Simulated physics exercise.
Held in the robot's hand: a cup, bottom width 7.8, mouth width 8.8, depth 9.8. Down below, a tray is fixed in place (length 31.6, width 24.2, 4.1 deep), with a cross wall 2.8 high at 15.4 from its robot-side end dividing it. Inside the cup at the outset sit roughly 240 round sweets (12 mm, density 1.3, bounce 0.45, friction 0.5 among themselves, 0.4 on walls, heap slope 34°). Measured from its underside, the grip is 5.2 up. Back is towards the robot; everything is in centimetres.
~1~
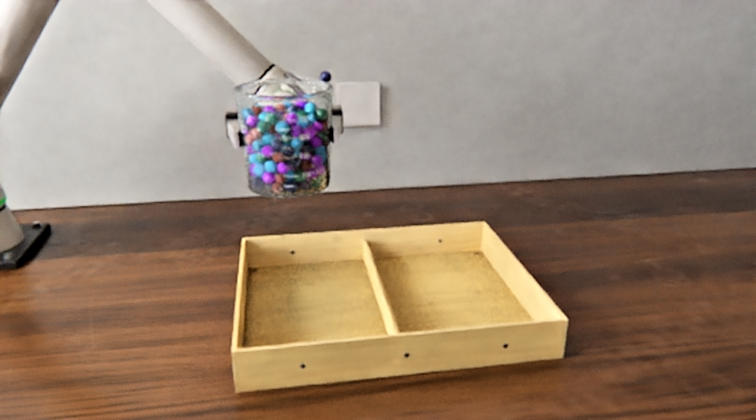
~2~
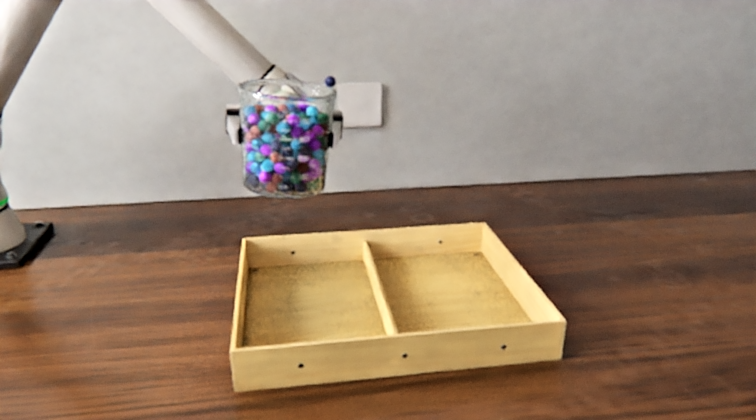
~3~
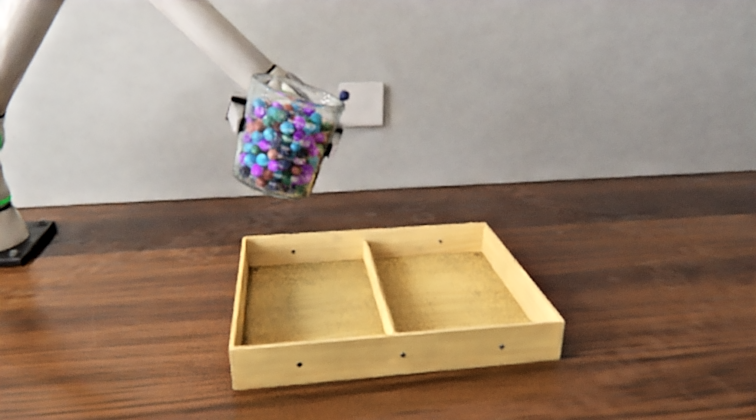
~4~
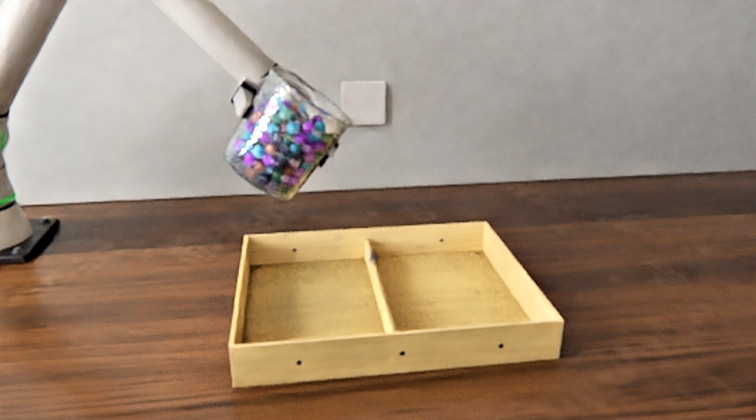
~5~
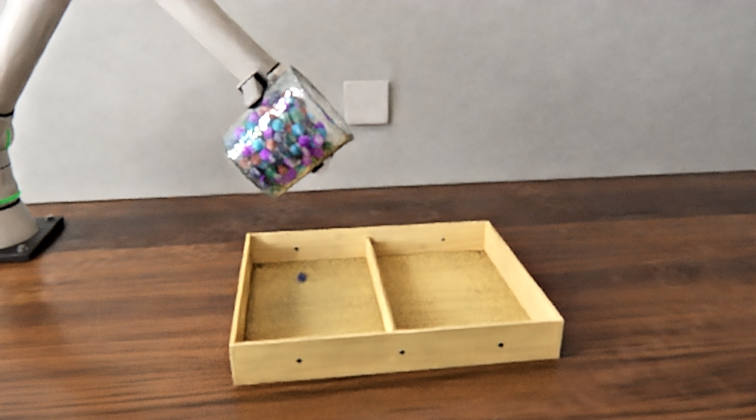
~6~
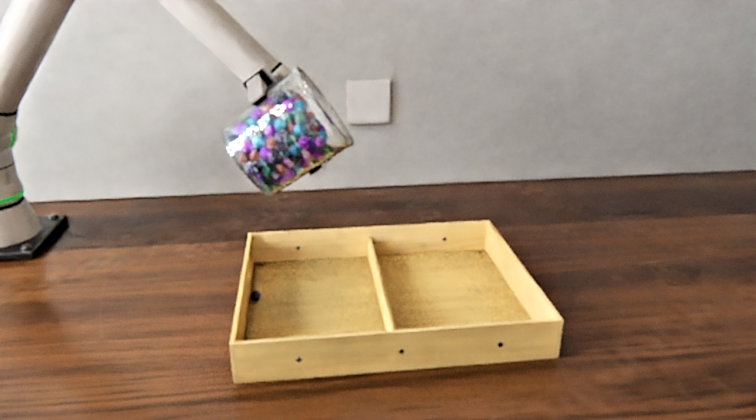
Robot arm tilting a clear cup of colourful beads rightward above a divided wooden tray, one dark bead dropping into the left compartment.
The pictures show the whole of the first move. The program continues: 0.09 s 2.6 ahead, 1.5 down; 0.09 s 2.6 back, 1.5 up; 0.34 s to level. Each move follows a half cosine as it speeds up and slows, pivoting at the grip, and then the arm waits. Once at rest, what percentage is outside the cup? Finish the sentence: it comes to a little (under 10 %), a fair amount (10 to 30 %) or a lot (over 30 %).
It comes to a little.
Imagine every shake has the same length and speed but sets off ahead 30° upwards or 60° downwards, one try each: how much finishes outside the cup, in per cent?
Roughly 20 per cent, then 5 per cent.
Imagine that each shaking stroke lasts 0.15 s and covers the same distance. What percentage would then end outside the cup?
Then about 0 per cent.
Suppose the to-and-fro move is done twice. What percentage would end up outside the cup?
Roughly 10 in a hundred.
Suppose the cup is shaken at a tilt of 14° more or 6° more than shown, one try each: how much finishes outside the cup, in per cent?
Roughly 15 and 10 percent.
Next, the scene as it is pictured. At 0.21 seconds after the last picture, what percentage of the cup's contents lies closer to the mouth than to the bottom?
Mouth half: Close to 45 per cent.
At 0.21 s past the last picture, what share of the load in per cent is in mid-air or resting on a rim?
Roughly 3 per cent.
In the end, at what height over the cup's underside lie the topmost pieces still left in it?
10.0 cm.
Then, 0.21 s on, tilted 54° forward, highest piece 24 above the table; 232 in the cup, 1 in the robot-side part, 6 in flight or on a rim.
Then, 0.42 s on, tilted 12° forward, highest piece 25 above the table; 224 in the cup, 11 in the far-side part, 3 in the robot-side part, 1 in flight or on a rim.
Then, 0.72 s on, level, highest piece 25 above the table; 224 in the cup, 12 in the far-side part, 3 in the robot-side part.
Then, 1.77 s on, level, highest piece 25 above the table; 224 in the cup, 12 in the far-side part, 3 in the robot-side part.
In the end, 224 in the cup, 12 in the far-side part, 3 in the robot-side part. That is 6 % outside the cup.
